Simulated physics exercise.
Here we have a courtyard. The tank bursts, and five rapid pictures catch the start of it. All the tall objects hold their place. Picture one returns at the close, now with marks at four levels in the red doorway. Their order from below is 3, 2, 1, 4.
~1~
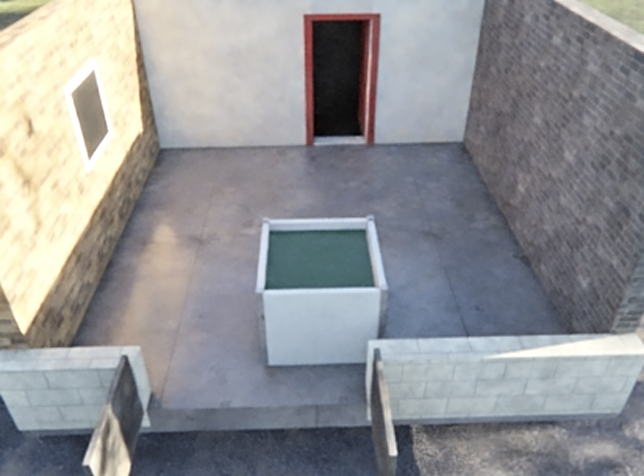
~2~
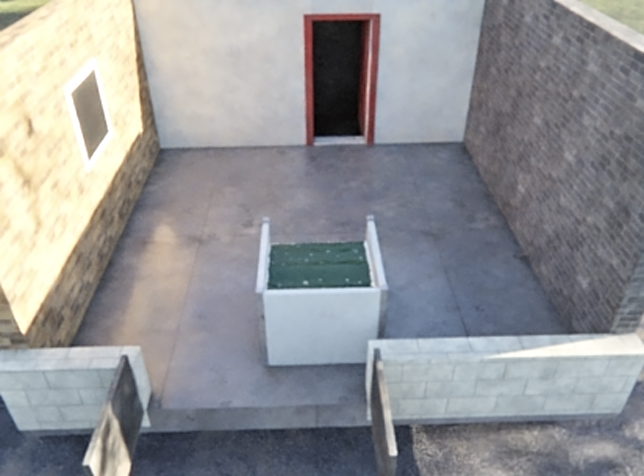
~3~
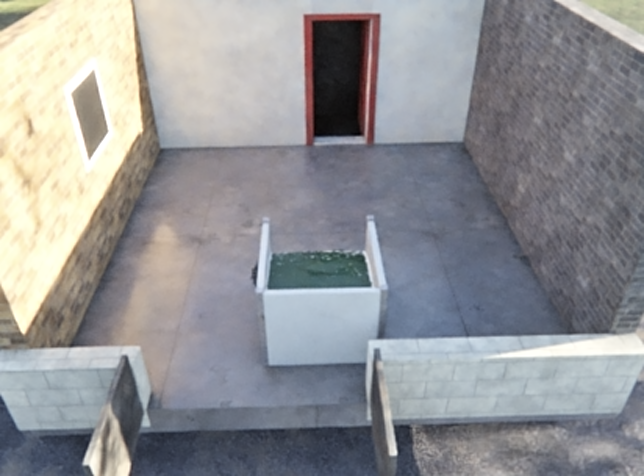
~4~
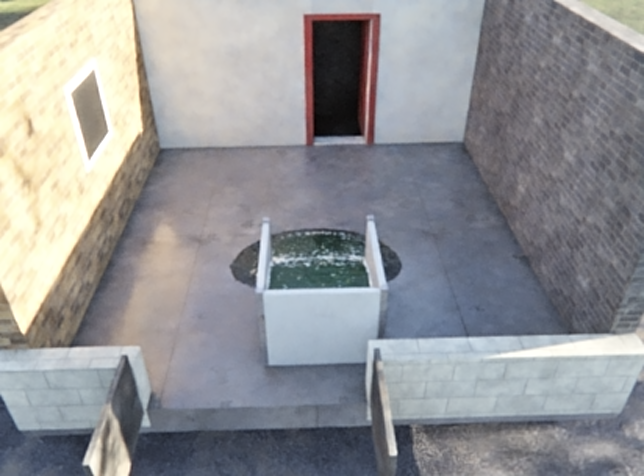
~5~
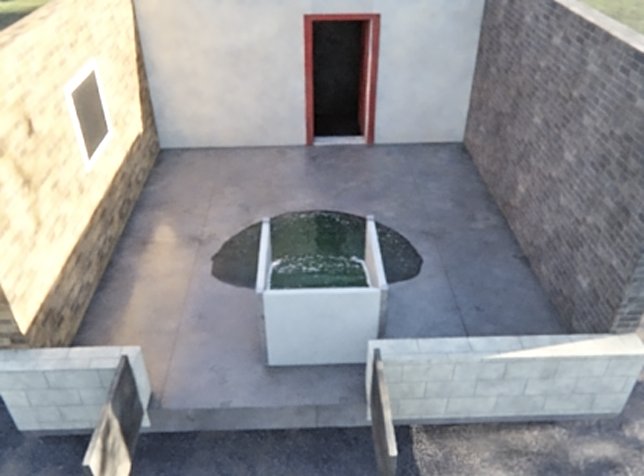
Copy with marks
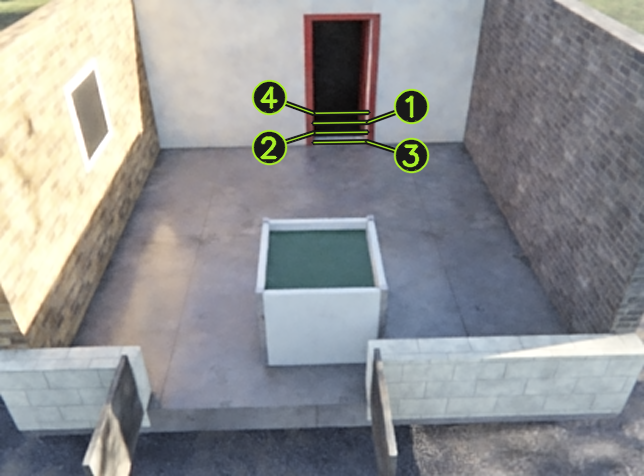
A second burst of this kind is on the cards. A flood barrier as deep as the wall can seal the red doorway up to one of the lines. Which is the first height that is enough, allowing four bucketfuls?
2.
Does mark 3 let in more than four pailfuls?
Yes, that goes wrong.
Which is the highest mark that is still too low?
That would be 3.
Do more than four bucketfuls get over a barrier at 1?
No, that is safe.
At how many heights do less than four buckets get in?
Three.
In lime, 1 at (340, 122); 2 at (340, 132); 3 at (340, 142); 4 at (340, 112); from the bottom up 3, 2, 1, 4.
Choosing 1, nothing gets over.
Choosing 2, a splash gets over, under a bucket.
Choosing 3, about 12 bucketfuls get in.
Choosing 4, nothing gets over.
